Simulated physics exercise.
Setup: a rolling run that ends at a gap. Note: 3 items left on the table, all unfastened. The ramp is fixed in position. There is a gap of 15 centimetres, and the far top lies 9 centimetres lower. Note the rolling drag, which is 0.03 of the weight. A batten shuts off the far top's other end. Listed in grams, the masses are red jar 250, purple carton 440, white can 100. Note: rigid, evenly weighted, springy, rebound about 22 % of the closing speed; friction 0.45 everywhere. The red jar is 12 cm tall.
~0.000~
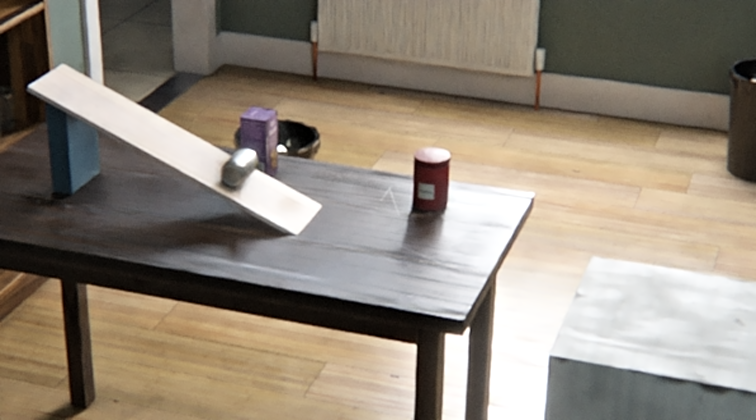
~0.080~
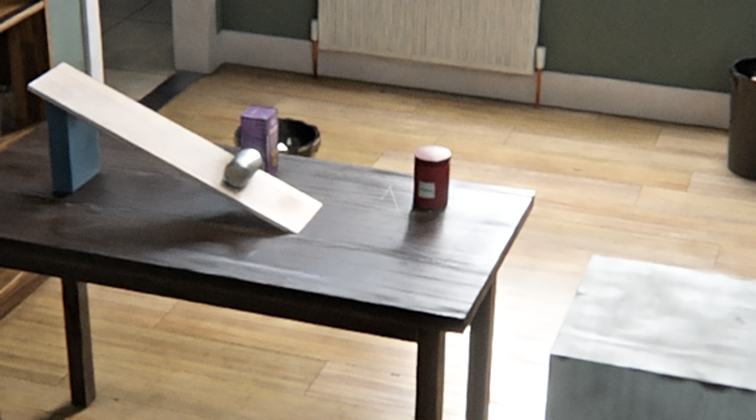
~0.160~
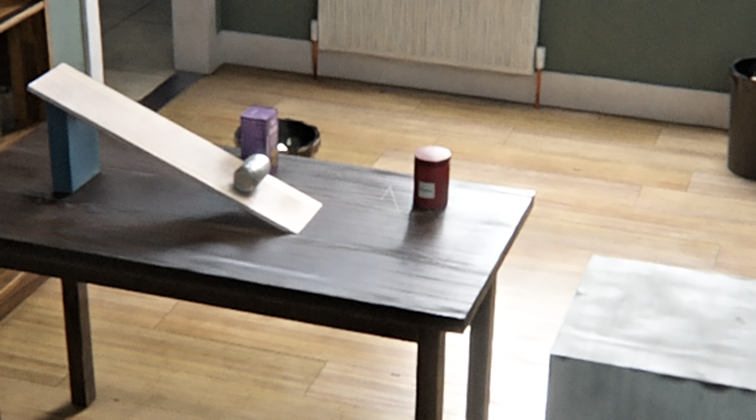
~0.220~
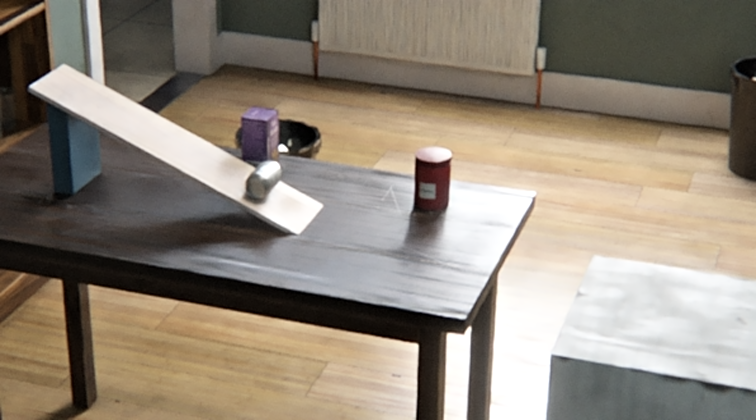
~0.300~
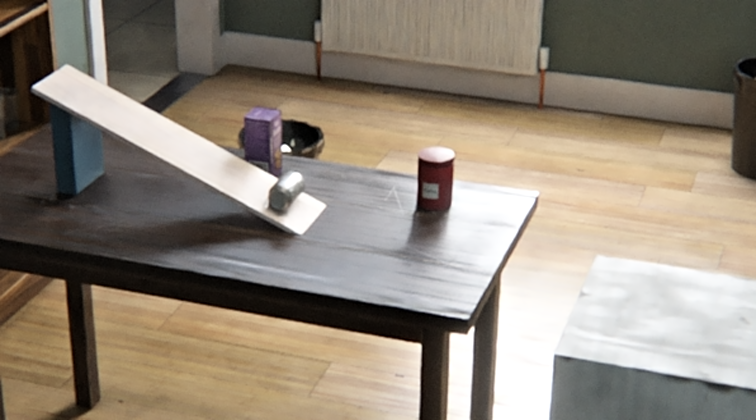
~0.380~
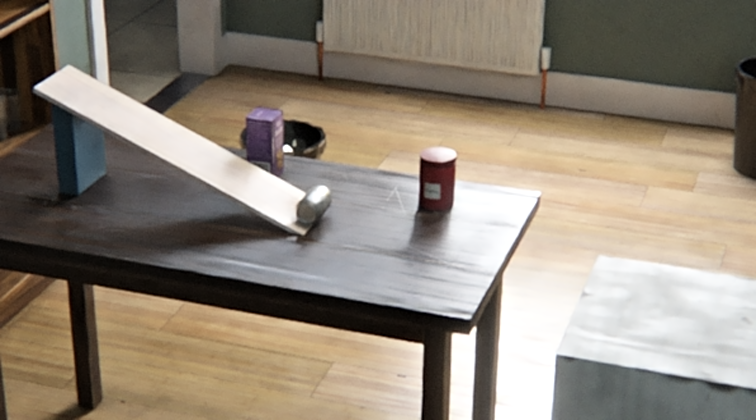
In a wood-floored room, a silvery can rolling down a pale tilted board on a dark table, nearing its lower end.
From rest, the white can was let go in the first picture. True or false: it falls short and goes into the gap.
True.
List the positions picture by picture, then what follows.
Edge 58 cm away; white can (239, 168); red jar (431, 179), in the first frame.
Edge 57 cm away; white can (243, 168); red jar (432, 178), in the second frame.
Edge 55 cm away; white can (251, 173); red jar (431, 178), in the third frame.
Edge 53 cm away; white can (263, 180); red jar (432, 179), in the fourth frame.
Edge 48 cm away; white can (286, 191); red jar (435, 179), in the fifth frame.
Edge 43 cm away; white can (313, 205); red jar (437, 179), in the sixth frame.
After 0.58 s, edge 26 cm away; white can near (388, 219).
After 0.88 s, edge 3 cm away; white can near (497, 236).
After 1.08 s, 12 cm past the table's edge; white can near (564, 304).
After 1.38 s, down in the gap.
In the end (1.6 s), down in the gap; the bystanders under 8 cm from the start.
